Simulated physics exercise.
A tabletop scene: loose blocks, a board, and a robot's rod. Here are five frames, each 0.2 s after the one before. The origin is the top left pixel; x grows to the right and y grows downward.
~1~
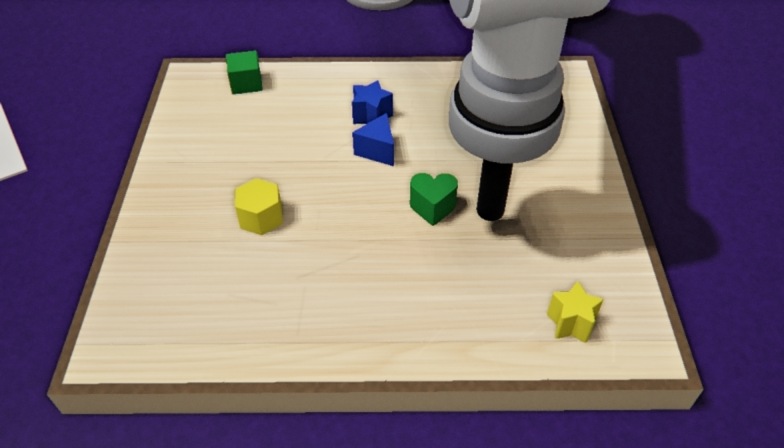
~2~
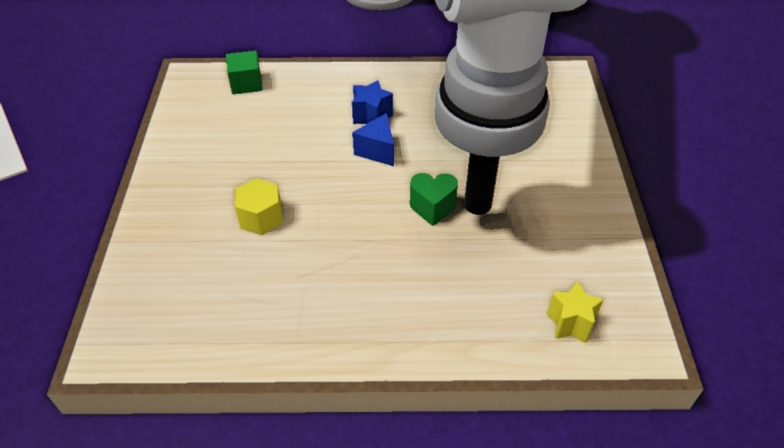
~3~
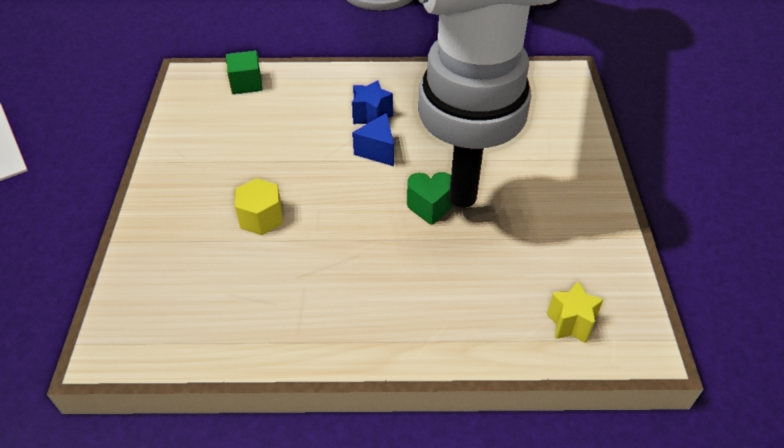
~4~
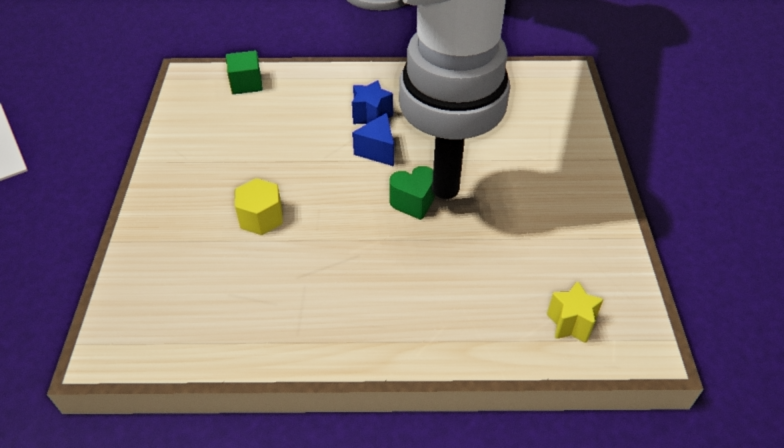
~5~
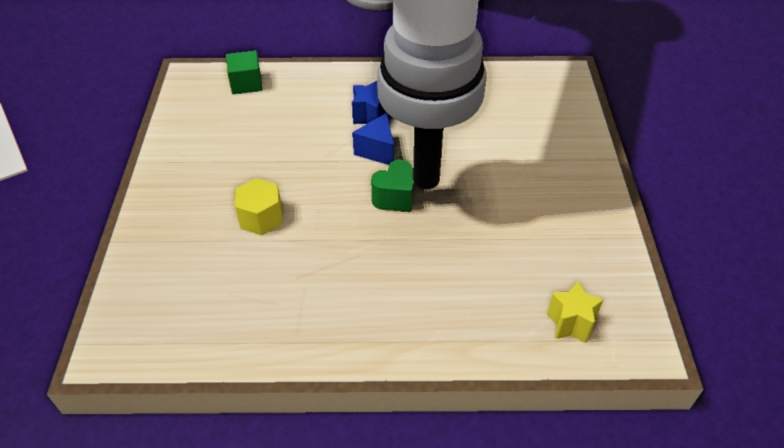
The clip shows a robot's black rod moving left across a wooden board until it meets a green heart block, then pushing the heart left and slightly away toward the blue blocks, while the yellow blocks and green cube stay still.
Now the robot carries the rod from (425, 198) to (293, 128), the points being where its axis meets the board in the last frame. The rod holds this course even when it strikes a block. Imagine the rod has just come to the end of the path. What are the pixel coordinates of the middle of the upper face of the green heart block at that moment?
Its top centre is at about (364, 171).
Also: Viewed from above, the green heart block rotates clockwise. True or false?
Answer: False.
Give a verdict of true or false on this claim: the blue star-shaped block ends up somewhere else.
Answer: False.
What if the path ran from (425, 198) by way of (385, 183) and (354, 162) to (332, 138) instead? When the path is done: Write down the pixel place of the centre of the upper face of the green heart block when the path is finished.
At (353, 171).
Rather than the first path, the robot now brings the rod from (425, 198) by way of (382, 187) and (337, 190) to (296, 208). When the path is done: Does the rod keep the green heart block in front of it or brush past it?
I predict the rod still has it in front.
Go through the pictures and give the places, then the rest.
The first frame shows lower end of the rod (490, 212), tops of blocks, blue star-shaped block (371, 93), blue triangular block (377, 129), green heart block (434, 185).
The second frame shows rod (478, 206), blocks as before.
The third frame shows rod (463, 199), green heart block (431, 184).
The fourth frame shows rod (446, 191), green heart block (414, 180).
The fifth frame shows rod (426, 181), blue star-shaped block (371, 93), blue triangular block (377, 129), green heart block (395, 176).
What follows on the original path. One third of the way, rod (378, 156); green heart block (364, 171), turned 55° anticlockwise.
Two thirds of the way, rod (333, 133); blue triangular block (376, 126), turned 15° clockwise; green heart block (364, 171), turned 55° anticlockwise.
At the end, rod (291, 111); blue star-shaped block not moved; blue triangular block (376, 126), turned 15° clockwise; green heart block (364, 171), turned 55° anticlockwise.
